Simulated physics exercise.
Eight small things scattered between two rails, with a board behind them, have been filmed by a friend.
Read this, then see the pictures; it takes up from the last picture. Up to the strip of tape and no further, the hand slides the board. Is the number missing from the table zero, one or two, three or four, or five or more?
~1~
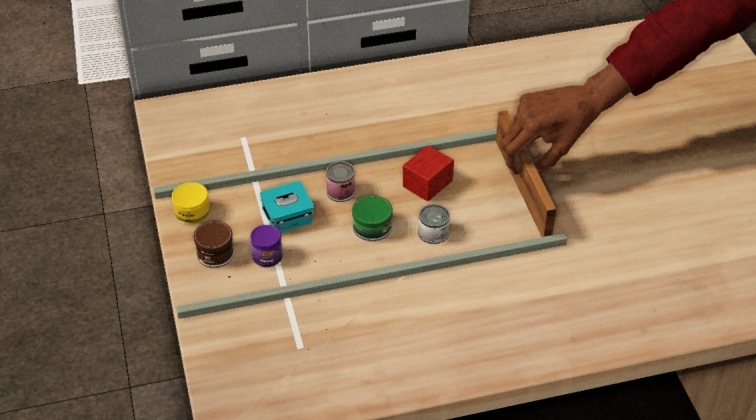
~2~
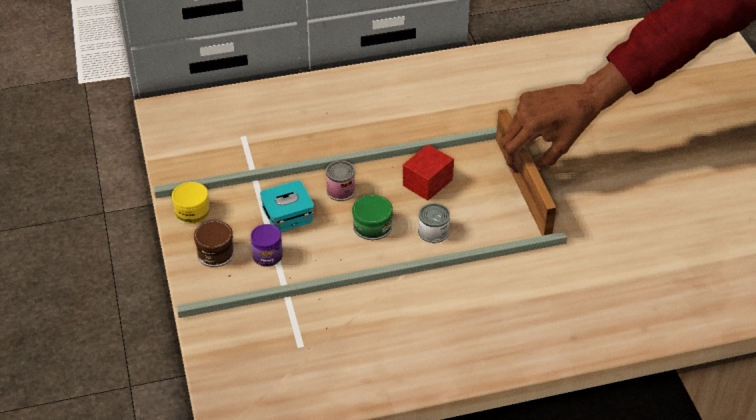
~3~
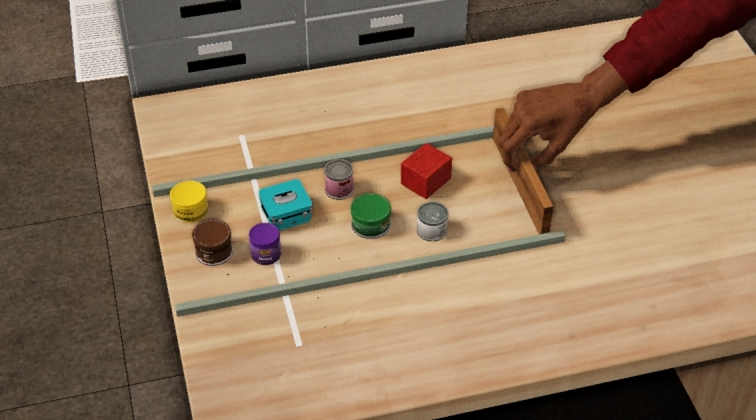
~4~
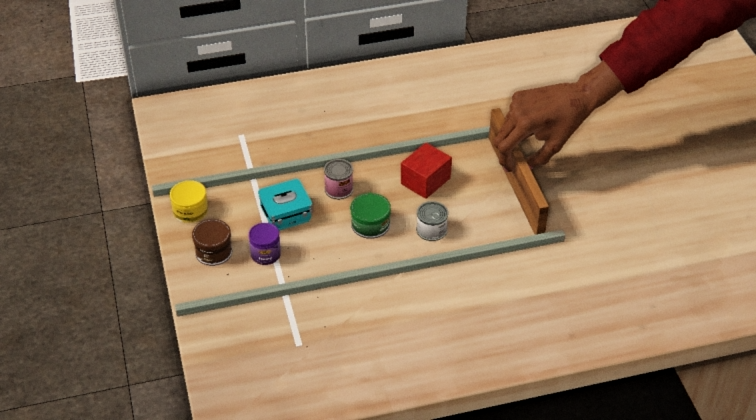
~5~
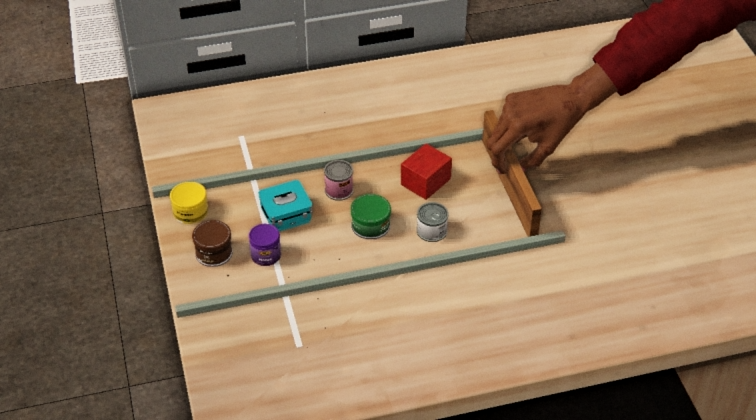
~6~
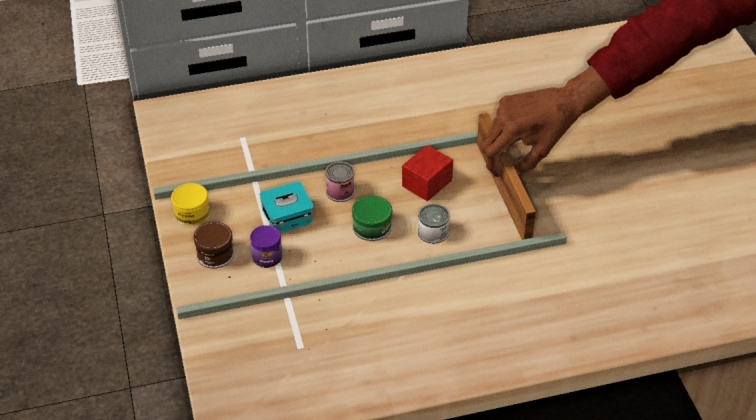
It is zero.
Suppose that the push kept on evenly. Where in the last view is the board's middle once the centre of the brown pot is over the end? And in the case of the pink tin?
Roughly at (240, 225) and roughly at (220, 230).
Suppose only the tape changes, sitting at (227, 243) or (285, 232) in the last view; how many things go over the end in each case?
In that order 2 and 0.
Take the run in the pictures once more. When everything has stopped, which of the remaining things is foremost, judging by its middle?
Foremost: The yellow tub.
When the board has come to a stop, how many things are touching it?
It's 3.
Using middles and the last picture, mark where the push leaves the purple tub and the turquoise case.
The purple tub comes to rest at (232, 261), and the turquoise case comes to rest at (215, 229).
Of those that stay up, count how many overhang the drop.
0 is the number.
A little later, none off yet; yellow tub at rest near (191, 205); brown pot at rest near (214, 245); purple tub at rest near (266, 247).
Next, none off yet; yellow tub at rest near (191, 205); brown pot at rest near (214, 245); purple tub moving near (266, 250).
When it is over, the number that fall off is zero.
